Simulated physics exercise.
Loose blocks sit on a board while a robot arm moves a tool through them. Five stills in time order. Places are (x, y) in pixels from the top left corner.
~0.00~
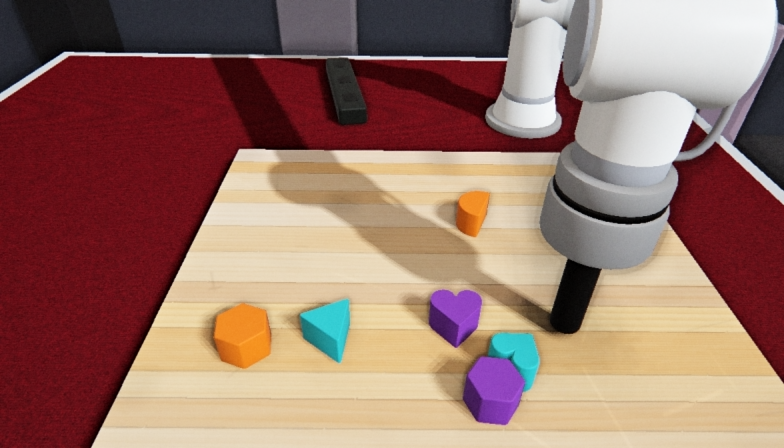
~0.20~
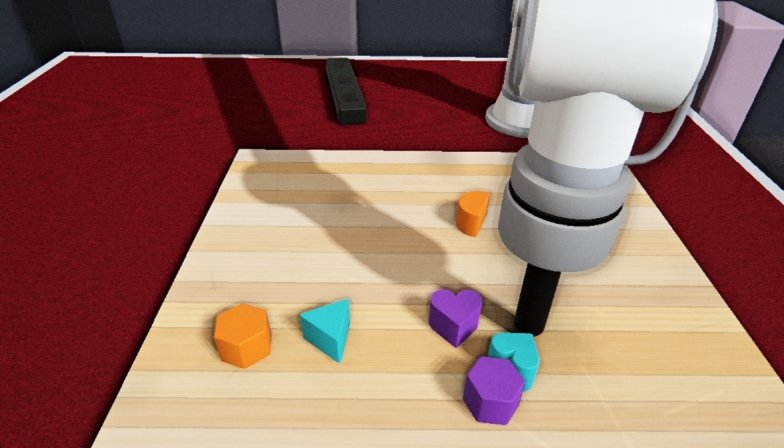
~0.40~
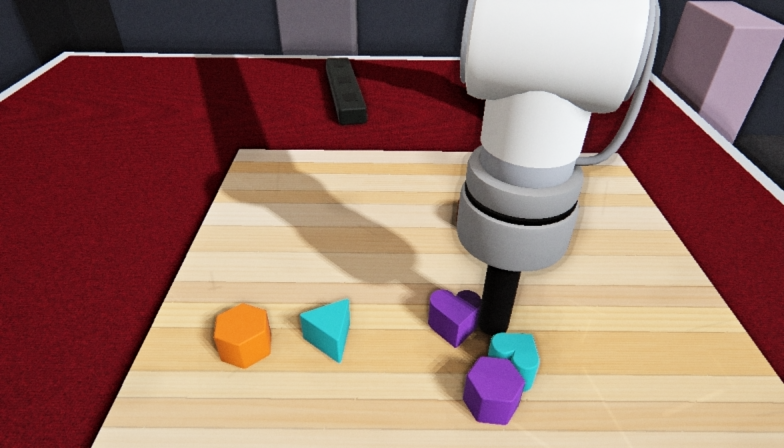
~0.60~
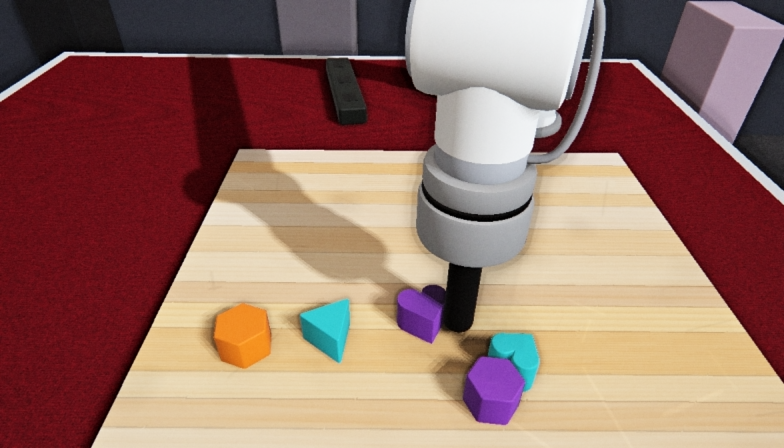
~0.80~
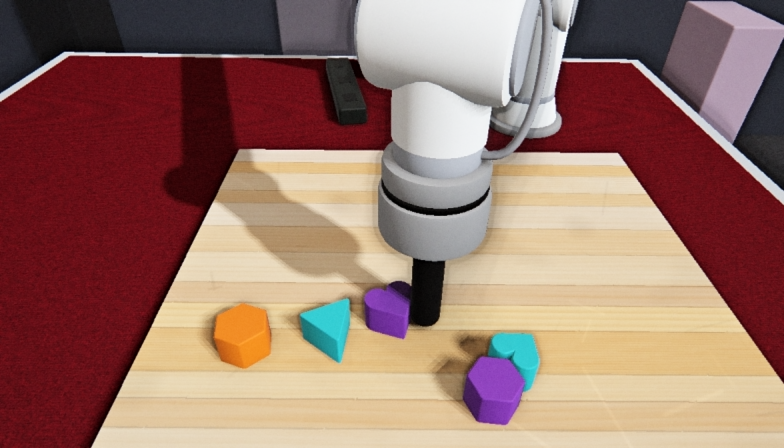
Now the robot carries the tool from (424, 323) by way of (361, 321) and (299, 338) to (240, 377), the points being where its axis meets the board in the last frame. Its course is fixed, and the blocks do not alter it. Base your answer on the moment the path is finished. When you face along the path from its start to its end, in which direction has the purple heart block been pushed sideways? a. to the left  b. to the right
Option b.
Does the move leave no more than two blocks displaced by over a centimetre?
Short answer: No.
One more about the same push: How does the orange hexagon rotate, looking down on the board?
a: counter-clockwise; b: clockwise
Correct choice: B.
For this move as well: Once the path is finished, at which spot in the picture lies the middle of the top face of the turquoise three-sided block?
That would be at about pixel (249, 376).
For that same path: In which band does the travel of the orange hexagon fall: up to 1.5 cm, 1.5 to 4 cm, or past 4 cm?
Travel: 1.5-4 cm.
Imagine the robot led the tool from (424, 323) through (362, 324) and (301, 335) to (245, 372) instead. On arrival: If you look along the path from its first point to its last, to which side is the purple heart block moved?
Facing from start to end, it will go to the right.
The first path, step by step. One third of the way, tool at (360, 315); turquoise three-sided block at (313, 318), turned 65° anticlockwise; purple heart block at (326, 292).
Two thirds of the way, tool at (298, 332); turquoise three-sided block at (281, 339), turned 70° anticlockwise; purple heart block at (297, 286), turned 40° clockwise.
At the end, tool at (238, 370); orange hexagon at (211, 328), turned 45° clockwise; turquoise three-sided block at (249, 376), turned 130° anticlockwise; purple heart block at (297, 286), turned 40° clockwise; turquoise heart block still.
